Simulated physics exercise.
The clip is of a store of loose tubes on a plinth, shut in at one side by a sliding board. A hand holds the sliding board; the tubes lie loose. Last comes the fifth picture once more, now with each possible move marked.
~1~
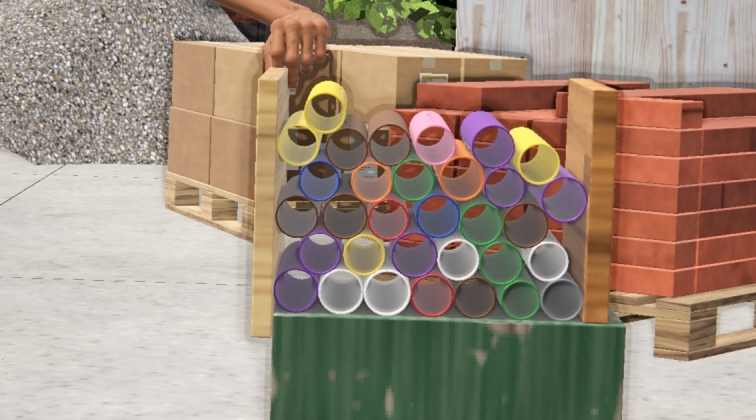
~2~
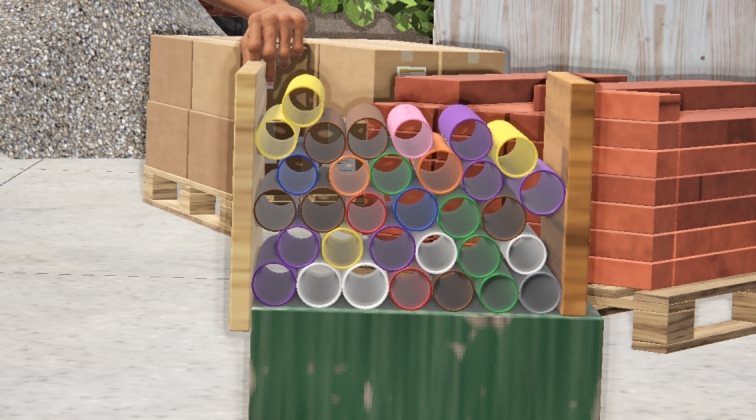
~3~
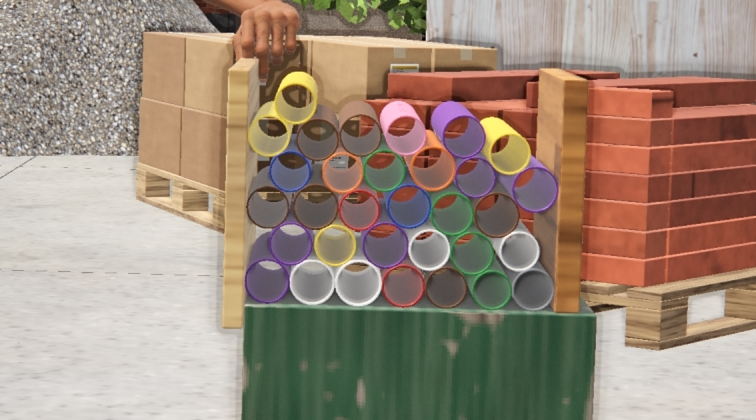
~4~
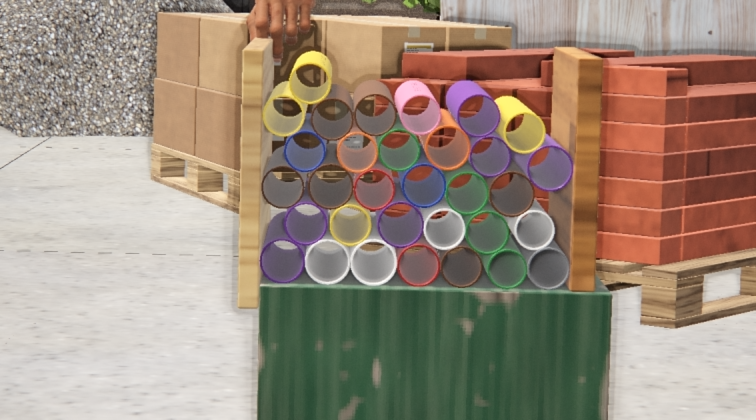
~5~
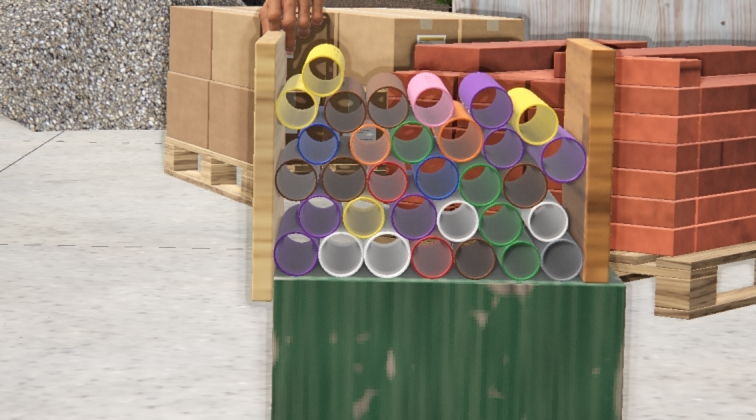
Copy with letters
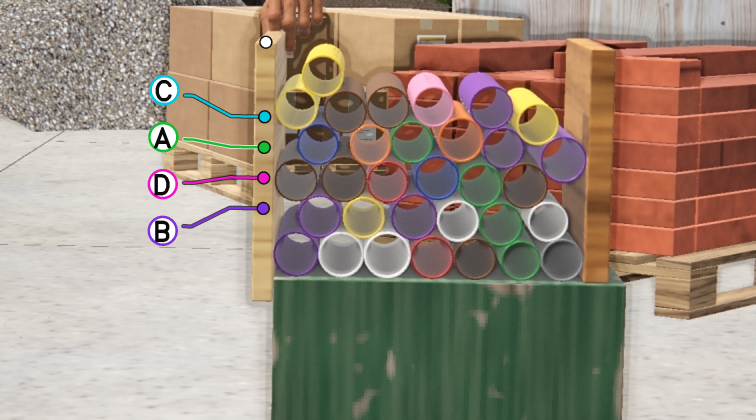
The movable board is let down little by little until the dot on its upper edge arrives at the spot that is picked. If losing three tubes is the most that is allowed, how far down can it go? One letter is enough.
B is the limit.
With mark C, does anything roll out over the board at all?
No.
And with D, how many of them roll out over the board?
At D the number is two.
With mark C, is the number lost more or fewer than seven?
At C, fewer than seven.
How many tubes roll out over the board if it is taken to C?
With C, none.
On the copy, A at (264, 147); B at (263, 208); C at (265, 117); D at (264, 178); the white dot at (266, 43).
On B. First, top of the board (276, 117).
Then, top of the board (274, 203).
Finally, top of the board (274, 207), two out over the board.
By contrast, A none out over the board; C none out over the board; D two out over the board.
